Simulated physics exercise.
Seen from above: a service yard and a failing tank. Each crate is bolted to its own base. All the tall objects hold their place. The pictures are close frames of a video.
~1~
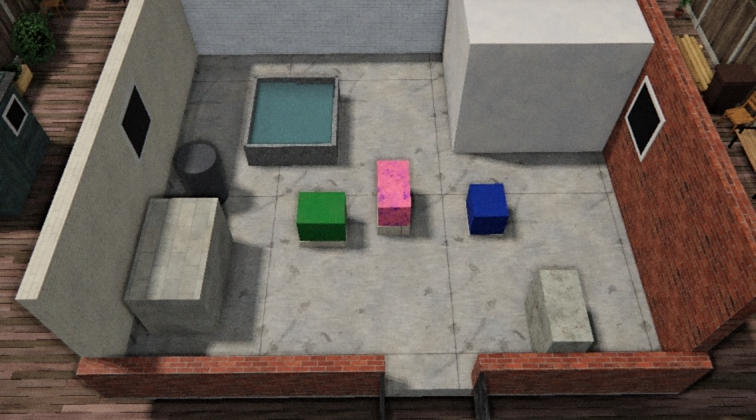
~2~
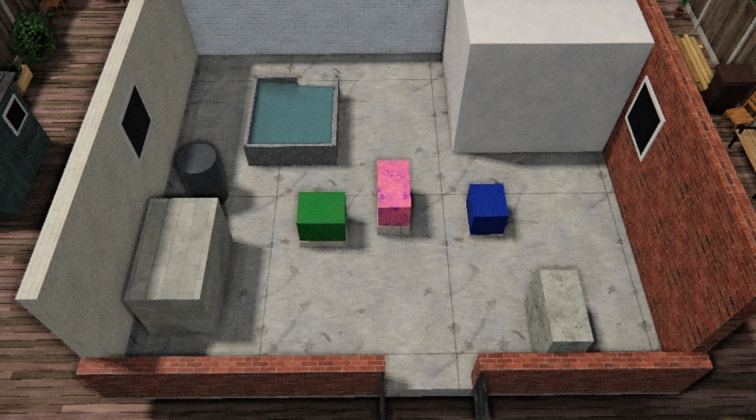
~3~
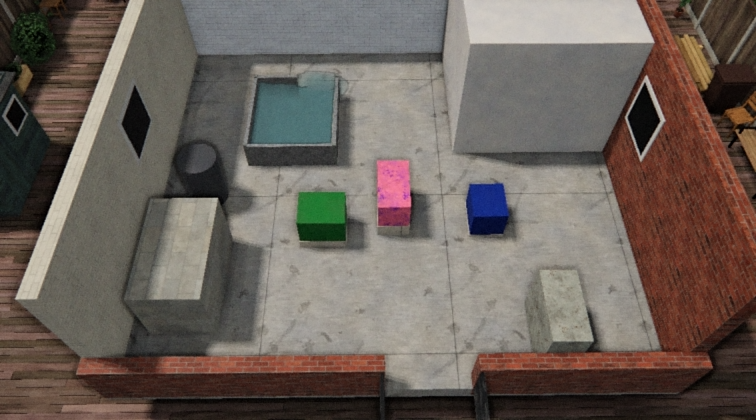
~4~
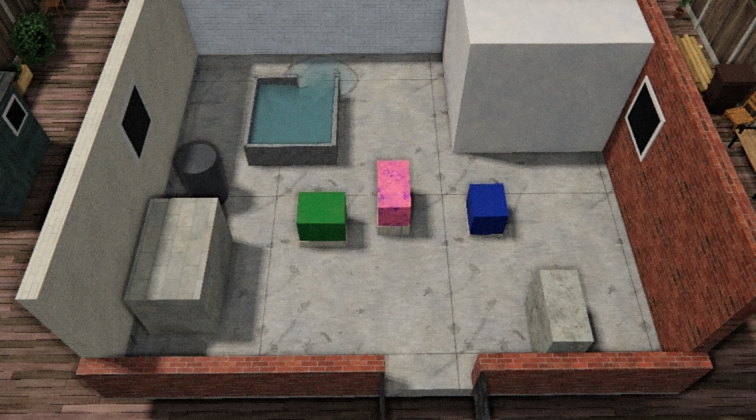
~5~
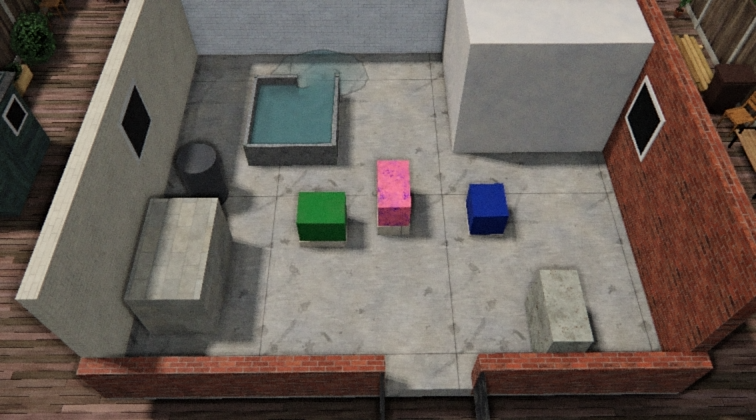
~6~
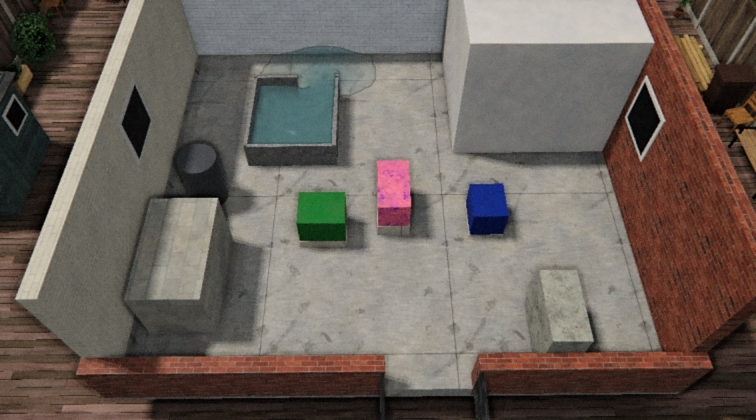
A walled yard holds still blocks while water leaks from a tank's far side and spreads.
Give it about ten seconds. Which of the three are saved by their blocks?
One by one: The pink crate escapes dry; the blue crate escapes dry; the green crate escapes dry.
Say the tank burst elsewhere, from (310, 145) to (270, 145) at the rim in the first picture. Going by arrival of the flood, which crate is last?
The blue one.
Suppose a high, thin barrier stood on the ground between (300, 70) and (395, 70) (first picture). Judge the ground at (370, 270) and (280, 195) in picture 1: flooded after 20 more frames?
In turn: Free of water, not flooded.
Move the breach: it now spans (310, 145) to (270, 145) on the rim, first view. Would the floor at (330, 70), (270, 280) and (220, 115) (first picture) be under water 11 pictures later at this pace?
In turn: Clear, covered, not flooded.
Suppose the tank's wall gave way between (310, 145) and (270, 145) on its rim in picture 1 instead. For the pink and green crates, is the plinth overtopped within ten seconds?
In short: Pink remains dry, green is wetted.
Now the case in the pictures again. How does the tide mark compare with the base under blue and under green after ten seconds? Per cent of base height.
About 50 and 30 per cent.
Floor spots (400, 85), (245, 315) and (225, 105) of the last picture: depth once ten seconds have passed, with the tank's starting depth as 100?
In turn 6, 6 and 6 in a hundred.
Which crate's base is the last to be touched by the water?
Last comes the green-painted one.
A moment on, water covers 10 % of the floor; the pink crate not reached, the blue crate not reached, the green crate not reached.
Next, water covers 15 % of the floor; the pink crate not reached, the blue crate not reached, the green crate not reached.
Then, water covers 25 % of the floor; the pink crate not reached, the blue crate not reached, the green crate not reached.
Later, water covers 45 % of the floor; the pink crate water round its plinth, the blue crate water round its plinth, the green crate water round its plinth.
In the end, water covers 60 % of the floor; the pink crate stayed above the water, the blue crate stayed above the water, the green crate stayed above the water.
